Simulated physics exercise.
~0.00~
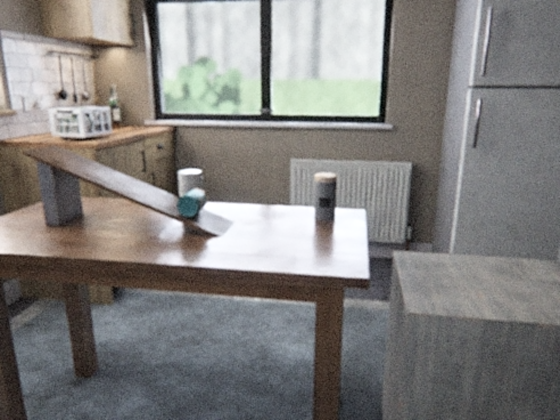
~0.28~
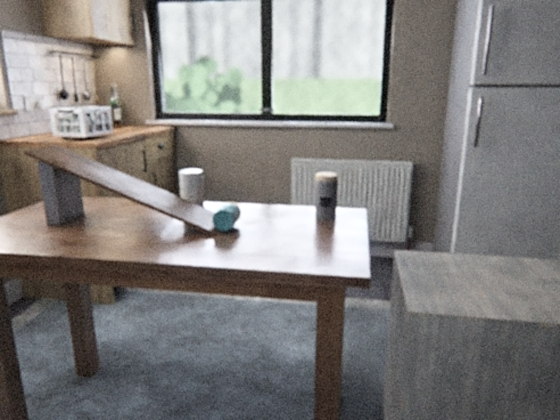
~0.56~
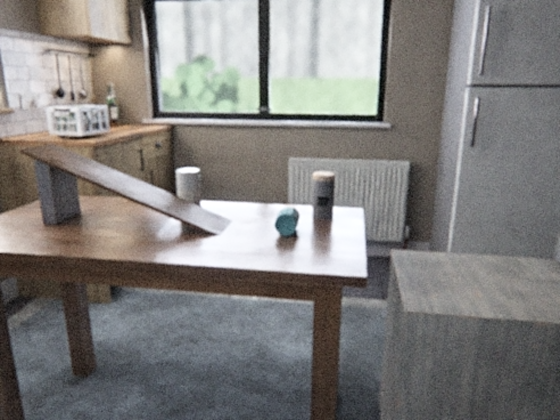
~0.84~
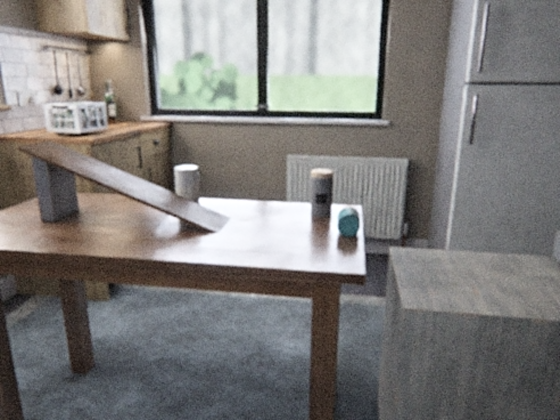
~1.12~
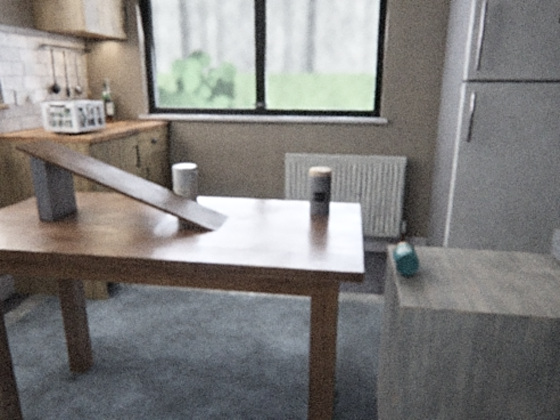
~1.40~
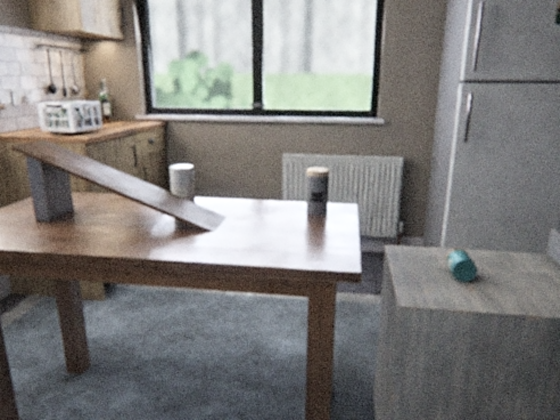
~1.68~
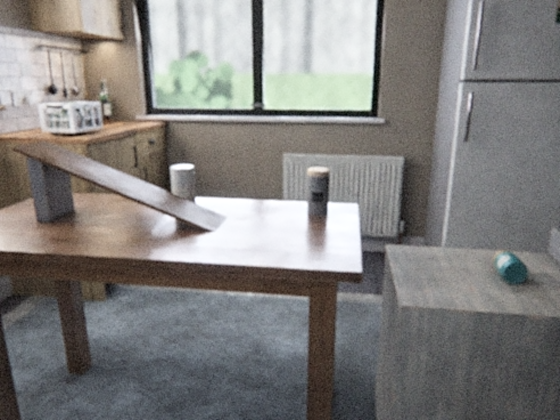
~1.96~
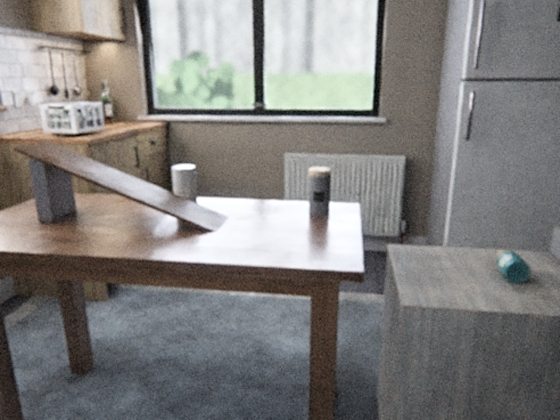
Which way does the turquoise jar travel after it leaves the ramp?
It travels to the right, rolling along the table and over the gap onto the lower block.
